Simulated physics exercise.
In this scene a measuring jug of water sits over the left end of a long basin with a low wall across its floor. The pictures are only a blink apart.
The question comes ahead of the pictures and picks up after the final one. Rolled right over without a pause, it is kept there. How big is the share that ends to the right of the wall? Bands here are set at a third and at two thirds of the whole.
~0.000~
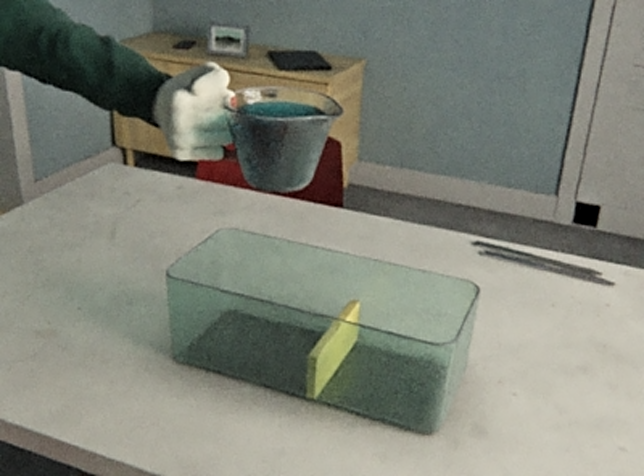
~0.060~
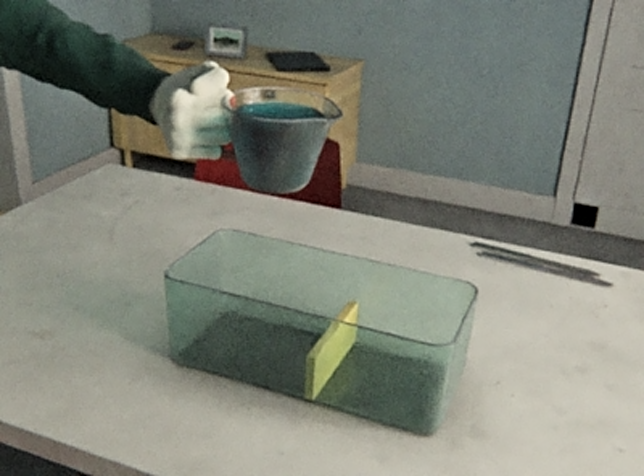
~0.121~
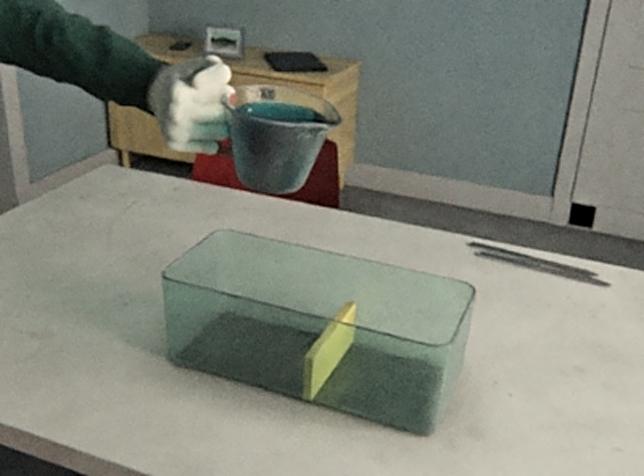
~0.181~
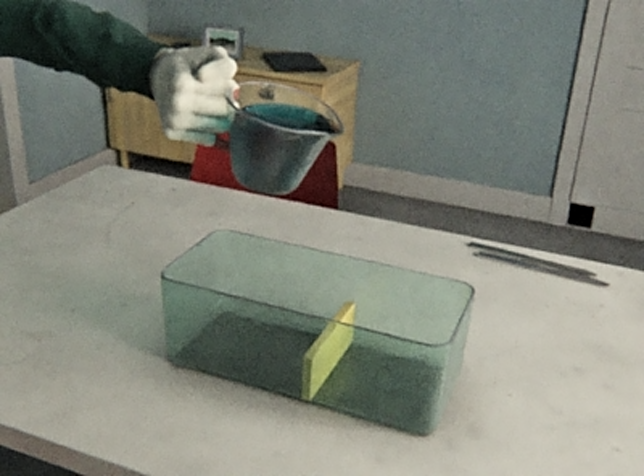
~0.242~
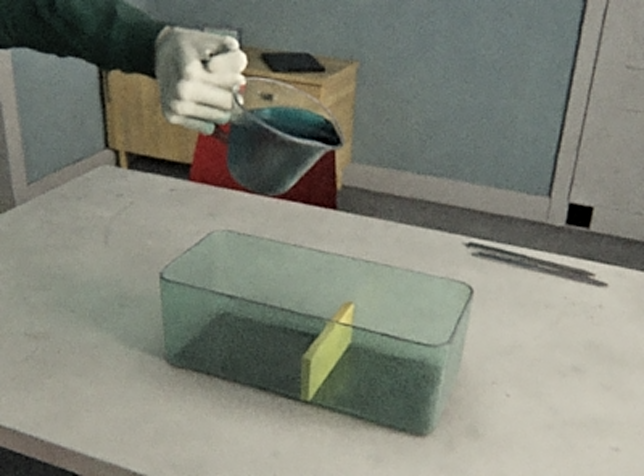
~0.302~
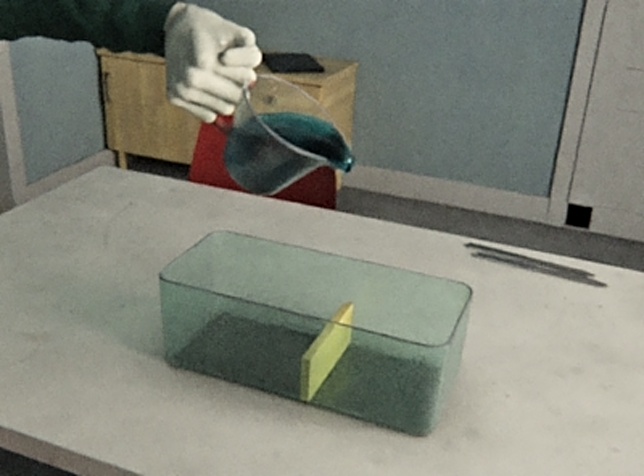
The amount on the right comes to more than two thirds of the whole.
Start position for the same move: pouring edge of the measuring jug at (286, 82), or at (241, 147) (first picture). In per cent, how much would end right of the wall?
About 30 % the first time, about 0 % the second.
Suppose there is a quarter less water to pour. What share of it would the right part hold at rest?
Some 80 parts in a hundred, give or take.
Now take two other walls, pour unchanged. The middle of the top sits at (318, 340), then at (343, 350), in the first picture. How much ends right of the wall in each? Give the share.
Around 90 per cent for the first, around 75 per cent for the second.
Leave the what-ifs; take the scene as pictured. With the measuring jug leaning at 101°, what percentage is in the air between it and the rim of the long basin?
It comes to around 30 per cent.
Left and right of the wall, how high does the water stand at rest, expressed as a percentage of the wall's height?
0 % left, 40 % right.
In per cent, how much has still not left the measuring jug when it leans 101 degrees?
Near 20 in a hundred still remains.
A moment on, the measuring jug is tipped right over and 21 per cent is still to pour, 0 is left of the wall and 47 right of it.
Next, the measuring jug is tipped right over and 0 per cent is still to pour, 12 is left of the wall and 85 right of it.
Then the measuring jug is tipped right over and 0 per cent is still to pour, 13 is left of the wall and 85 right of it.
Later the measuring jug is tipped right over and 0 per cent is still to pour, 13 is left of the wall and 85 right of it.
At rest 13 per cent lies left of the wall, 85 right of it and 2 outside.
